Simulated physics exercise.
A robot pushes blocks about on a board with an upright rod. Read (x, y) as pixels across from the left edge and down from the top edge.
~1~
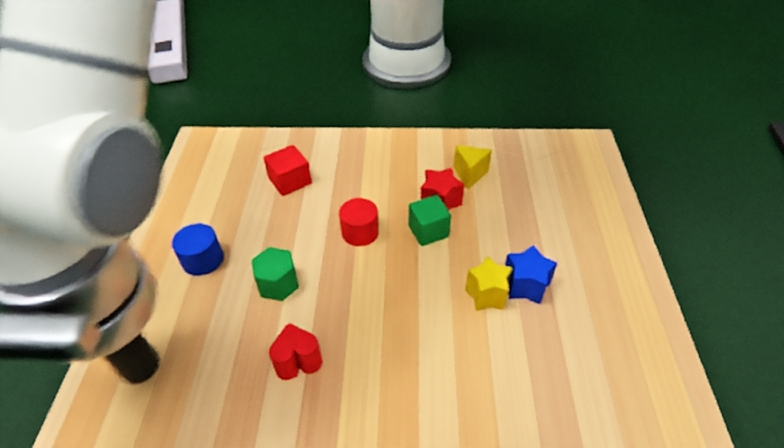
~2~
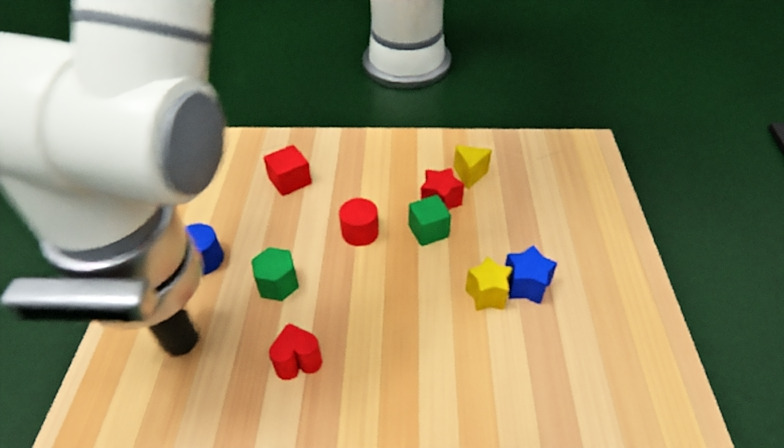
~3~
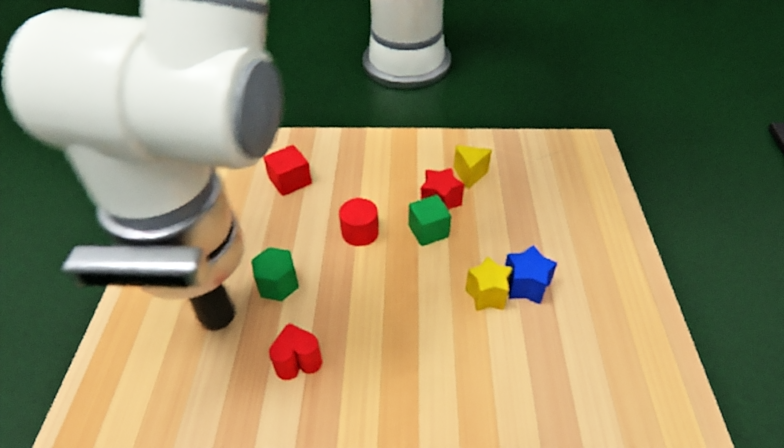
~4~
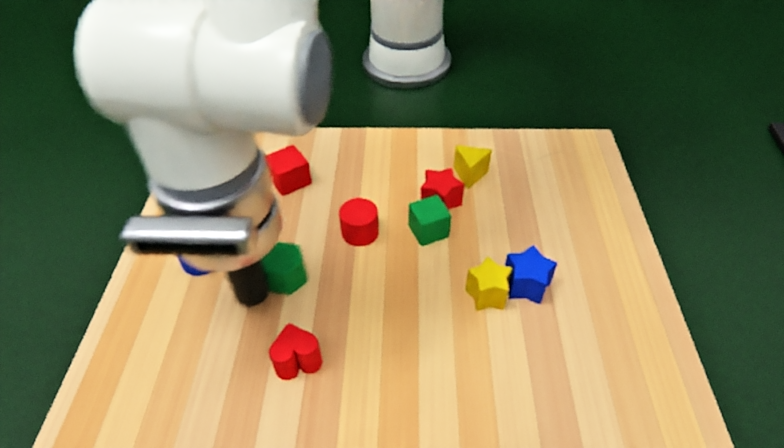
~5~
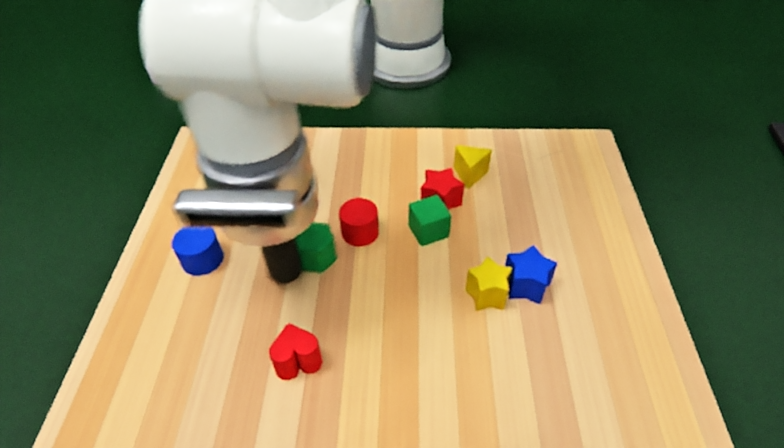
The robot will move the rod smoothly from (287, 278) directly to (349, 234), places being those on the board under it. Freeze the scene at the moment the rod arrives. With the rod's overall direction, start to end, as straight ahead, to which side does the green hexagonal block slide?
Left.
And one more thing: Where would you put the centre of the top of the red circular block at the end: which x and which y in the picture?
The middle of its upper face will lie at (393, 187).
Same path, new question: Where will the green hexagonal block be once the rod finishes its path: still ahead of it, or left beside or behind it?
Once the path is finished, the green hexagonal block still sits ahead of the rod.
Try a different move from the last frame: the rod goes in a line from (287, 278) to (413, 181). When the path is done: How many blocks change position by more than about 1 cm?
I'd say three or more blocks get shifted by more than about 1 cm.
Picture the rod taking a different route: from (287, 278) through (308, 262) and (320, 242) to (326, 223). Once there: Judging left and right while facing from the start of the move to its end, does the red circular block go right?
I expect so.
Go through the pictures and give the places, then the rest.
Tip of the rod (141, 368), middles of tops, green hexagonal block (272, 263), red circular block (358, 211), green four-sided block (430, 209), in the first picture.
Rod (181, 341), nothing pushed, in the second picture.
Rod (218, 316), nothing pushed, in the third picture.
Rod (253, 293), green hexagonal block (281, 257), in the fourth picture.
Rod (285, 272), green hexagonal block (313, 236), red circular block (358, 211), green four-sided block (430, 209), in the fifth picture.
The first path, step by step. Halfway along, rod (318, 248); green hexagonal block (339, 211), turned 20° anticlockwise; red circular block (376, 199).
At the end, rod (348, 228); green hexagonal block (354, 189), turned 65° anticlockwise; red circular block (393, 187); green four-sided block unmoved.
